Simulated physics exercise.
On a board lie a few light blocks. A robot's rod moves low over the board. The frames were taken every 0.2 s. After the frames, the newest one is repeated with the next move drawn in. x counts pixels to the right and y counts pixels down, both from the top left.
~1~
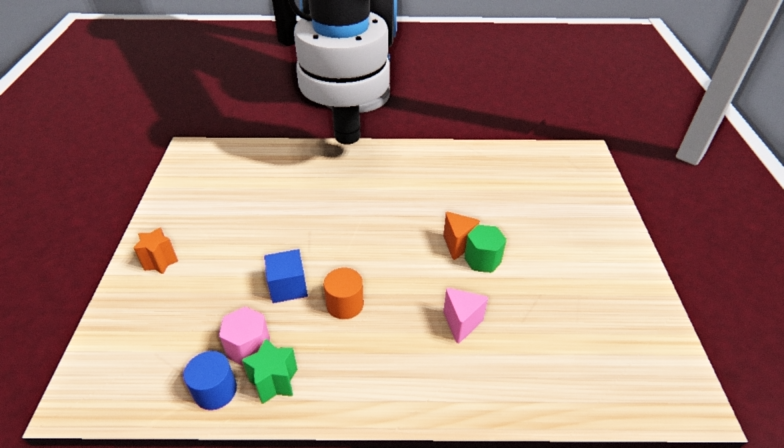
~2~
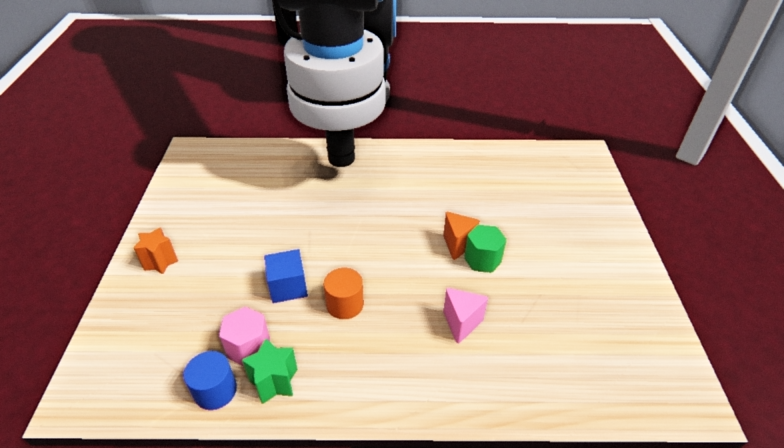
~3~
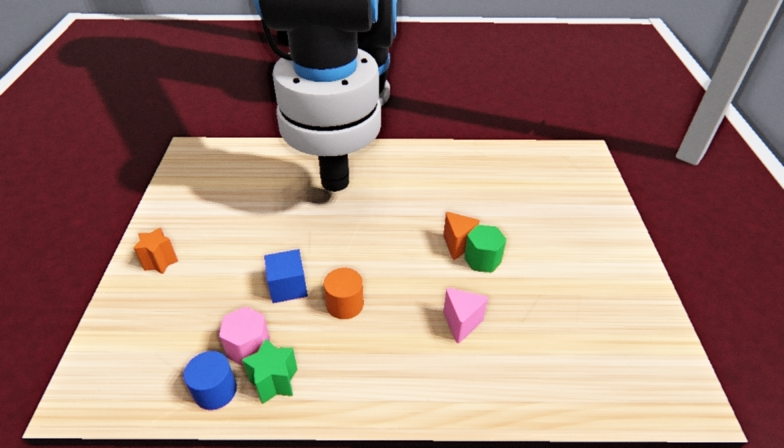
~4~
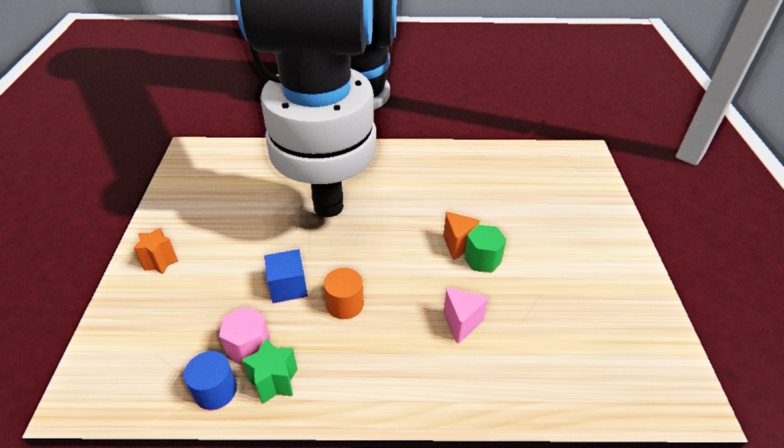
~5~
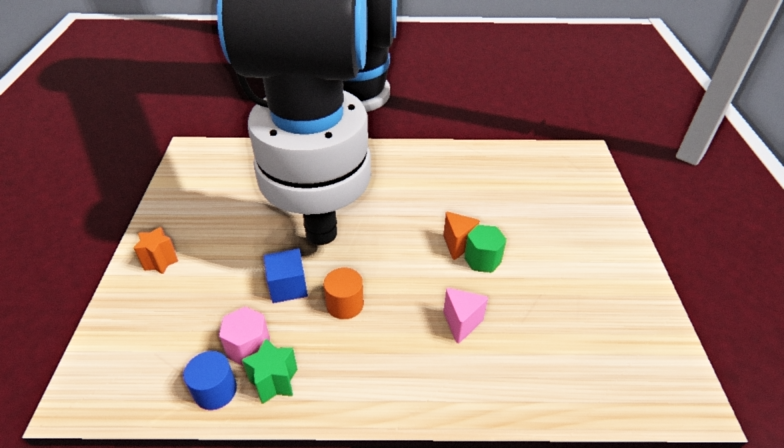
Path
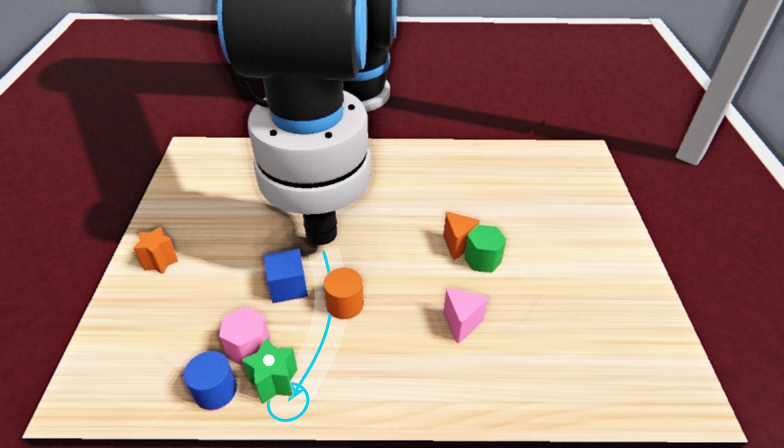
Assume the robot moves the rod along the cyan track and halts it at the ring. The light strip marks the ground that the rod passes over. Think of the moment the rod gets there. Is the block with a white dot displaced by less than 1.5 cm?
It seems not.
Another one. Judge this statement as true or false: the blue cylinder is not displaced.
True
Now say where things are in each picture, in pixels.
The first picture shows rod tip at (348, 138); block tops, blue cylinder at (206, 370); green star-shaped block at (269, 360); blue four-sided block at (284, 264); orange cylinder at (343, 282).
The second picture shows rod at (342, 160); blocks unchanged.
The third picture shows rod at (335, 183); blocks unchanged.
The fourth picture shows rod at (329, 208); blocks unchanged.
The fifth picture shows rod at (322, 235); blue cylinder at (206, 370); green star-shaped block at (269, 360); blue four-sided block at (284, 264); orange cylinder at (343, 282).
Path on the board, from (324, 252) via (332, 295) and (321, 346), ending at (288, 402); the dot is on the green star-shaped block.
One third of the way, rod at (330, 278); orange cylinder at (349, 296).
Two thirds of the way, rod at (318, 330); orange cylinder at (359, 323).
At the end, rod at (284, 386); blue cylinder in place; green star-shaped block at (243, 384), turned 65° clockwise; blue four-sided block in place; orange cylinder at (359, 323).
